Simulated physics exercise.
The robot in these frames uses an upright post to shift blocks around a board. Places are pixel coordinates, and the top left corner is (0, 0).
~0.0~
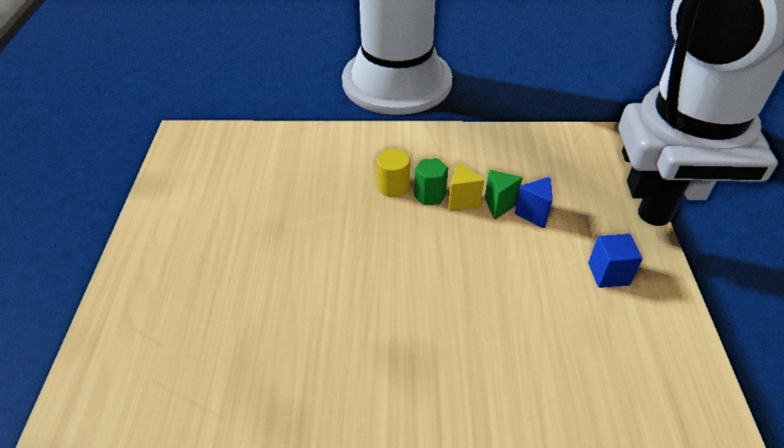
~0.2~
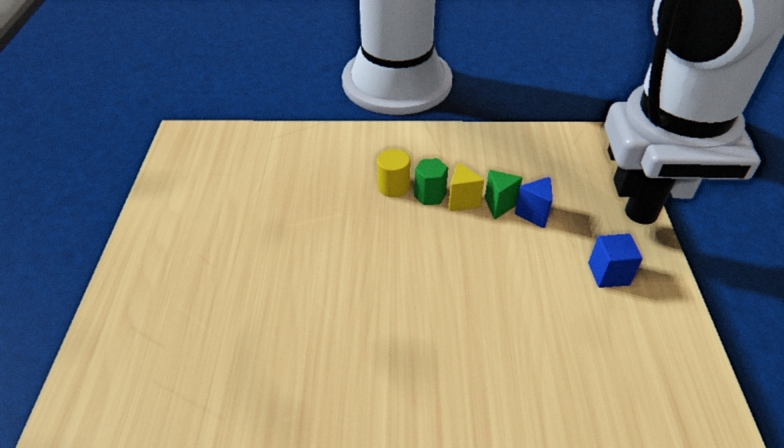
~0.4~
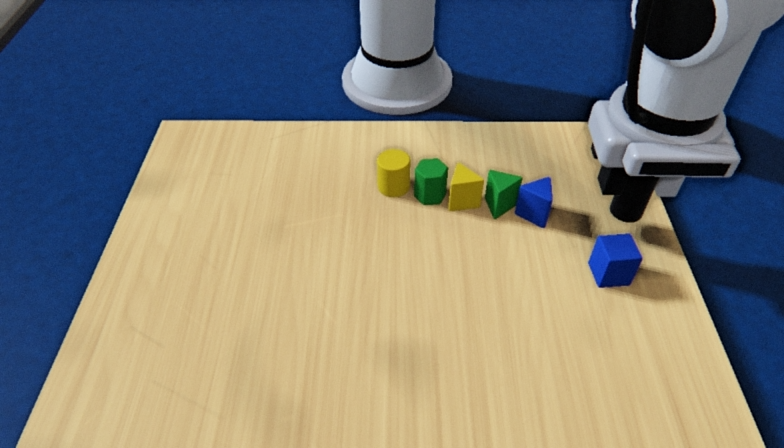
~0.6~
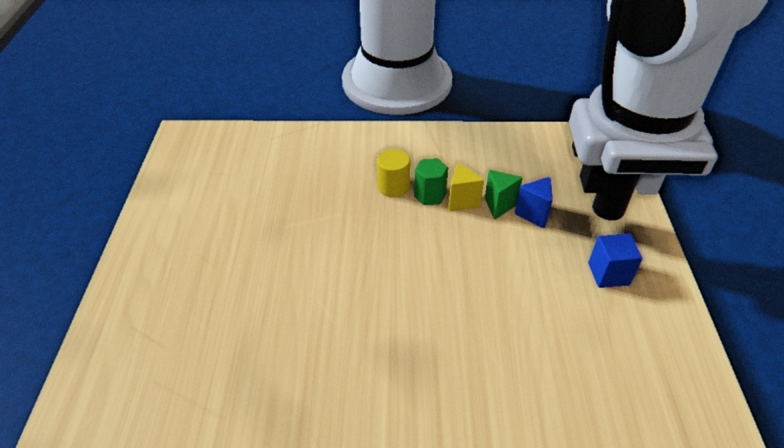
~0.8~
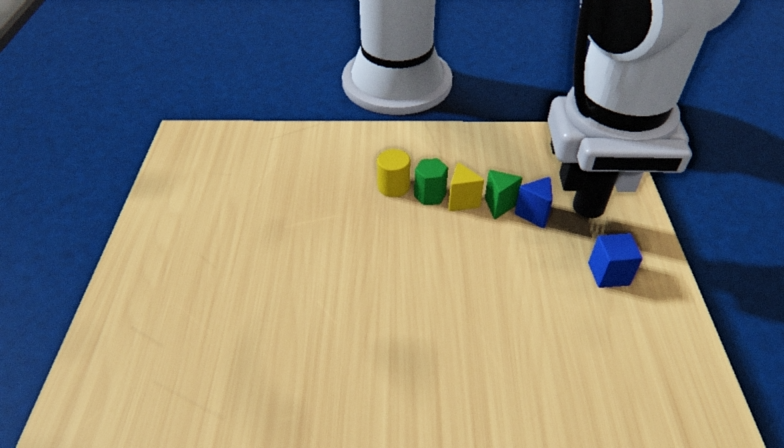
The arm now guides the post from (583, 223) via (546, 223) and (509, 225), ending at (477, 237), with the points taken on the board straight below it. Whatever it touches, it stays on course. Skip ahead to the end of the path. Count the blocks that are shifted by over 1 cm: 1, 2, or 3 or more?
I expect two blocks to be moved by more than 1 cm.
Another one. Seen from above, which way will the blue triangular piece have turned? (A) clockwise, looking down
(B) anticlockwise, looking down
It's A.
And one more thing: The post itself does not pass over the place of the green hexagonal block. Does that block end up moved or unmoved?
It ends up on the same spot.
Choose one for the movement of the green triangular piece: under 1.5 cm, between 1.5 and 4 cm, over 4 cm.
Band: 1.5 to 4 cm.
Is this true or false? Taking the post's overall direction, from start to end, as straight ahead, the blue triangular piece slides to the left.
That is false.
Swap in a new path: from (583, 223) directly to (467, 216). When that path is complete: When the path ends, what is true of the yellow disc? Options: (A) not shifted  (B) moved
Choice A: Not shifted.
On the path given first. One third of the way, post at (550, 207); green triangular piece at (498, 175), turned 15° anticlockwise; blue triangular piece at (527, 185), turned 25° clockwise.
Two thirds of the way, post at (512, 209); green triangular piece at (487, 169), turned 35° anticlockwise; blue triangular piece at (508, 178), turned 70° clockwise.
At the end, post at (480, 221); green hexagonal block in place; yellow triangular piece in place; green triangular piece at (487, 169), turned 35° anticlockwise; blue triangular piece at (508, 178), turned 70° clockwise.
